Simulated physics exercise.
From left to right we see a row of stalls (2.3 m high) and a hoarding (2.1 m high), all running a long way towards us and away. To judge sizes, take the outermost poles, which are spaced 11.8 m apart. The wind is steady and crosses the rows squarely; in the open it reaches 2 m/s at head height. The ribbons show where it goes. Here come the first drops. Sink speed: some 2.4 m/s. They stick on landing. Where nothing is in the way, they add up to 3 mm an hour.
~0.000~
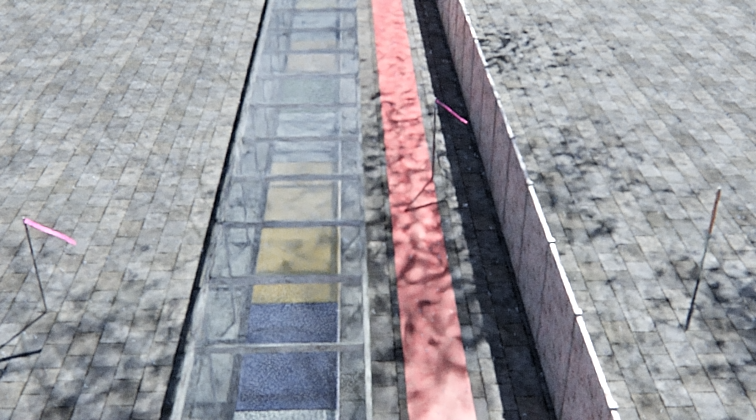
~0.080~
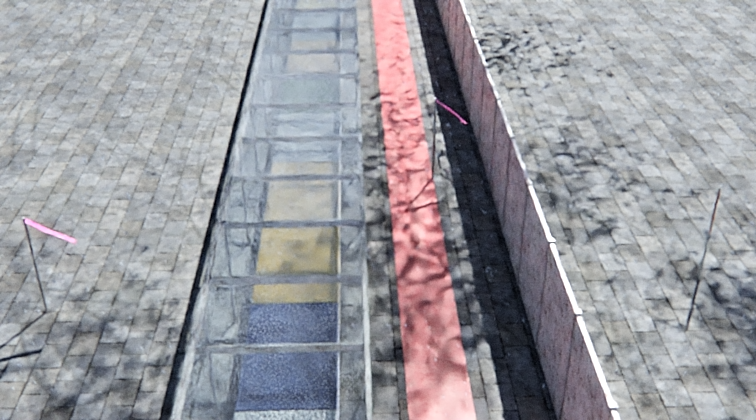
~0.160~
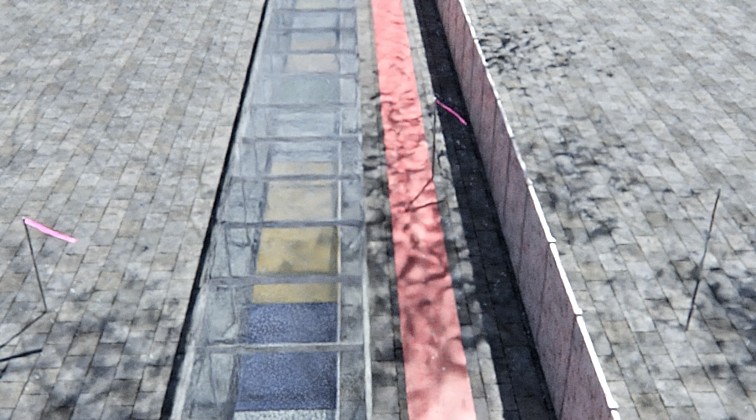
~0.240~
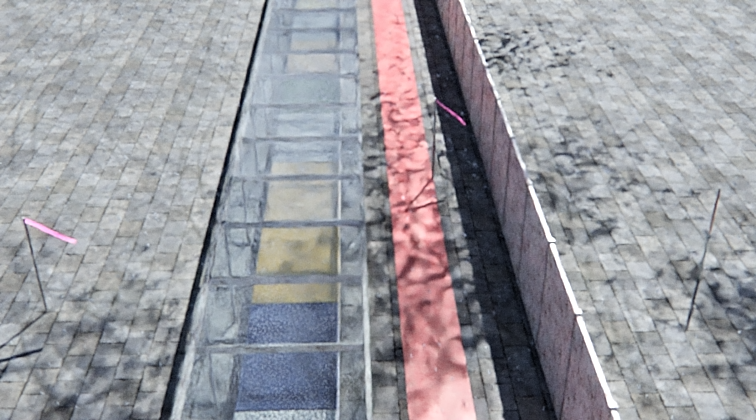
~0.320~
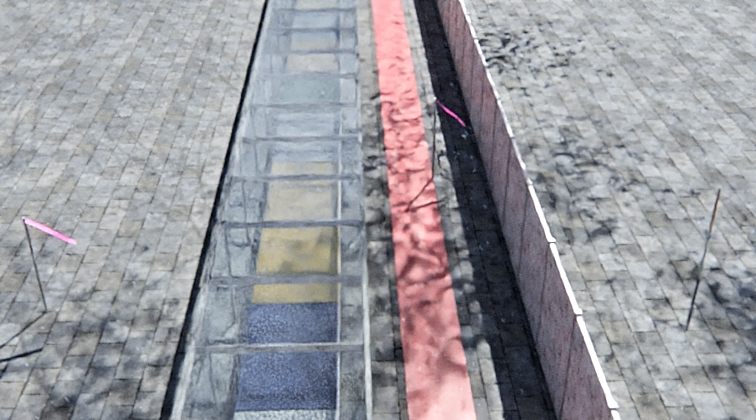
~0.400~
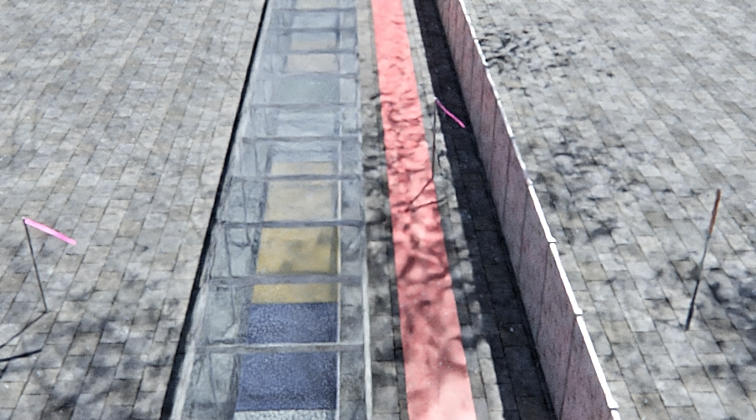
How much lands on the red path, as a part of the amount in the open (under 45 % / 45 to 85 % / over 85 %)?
From 45 to 85 %.
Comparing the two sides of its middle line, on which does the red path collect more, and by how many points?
Heavier on the right flank, with a lead of about 85 points.
10 minutes on, 0.3 mm on the red path, 0.5 mm in the open.
30 minutes on, 0.9 mm on the red path, 1.5 mm in the open.
60 minutes on, 1.8 mm on the red path, 3.0 mm in the open, so the red path has 59 % of the open amount; the left half of it has 17 %, the right half 100 %.
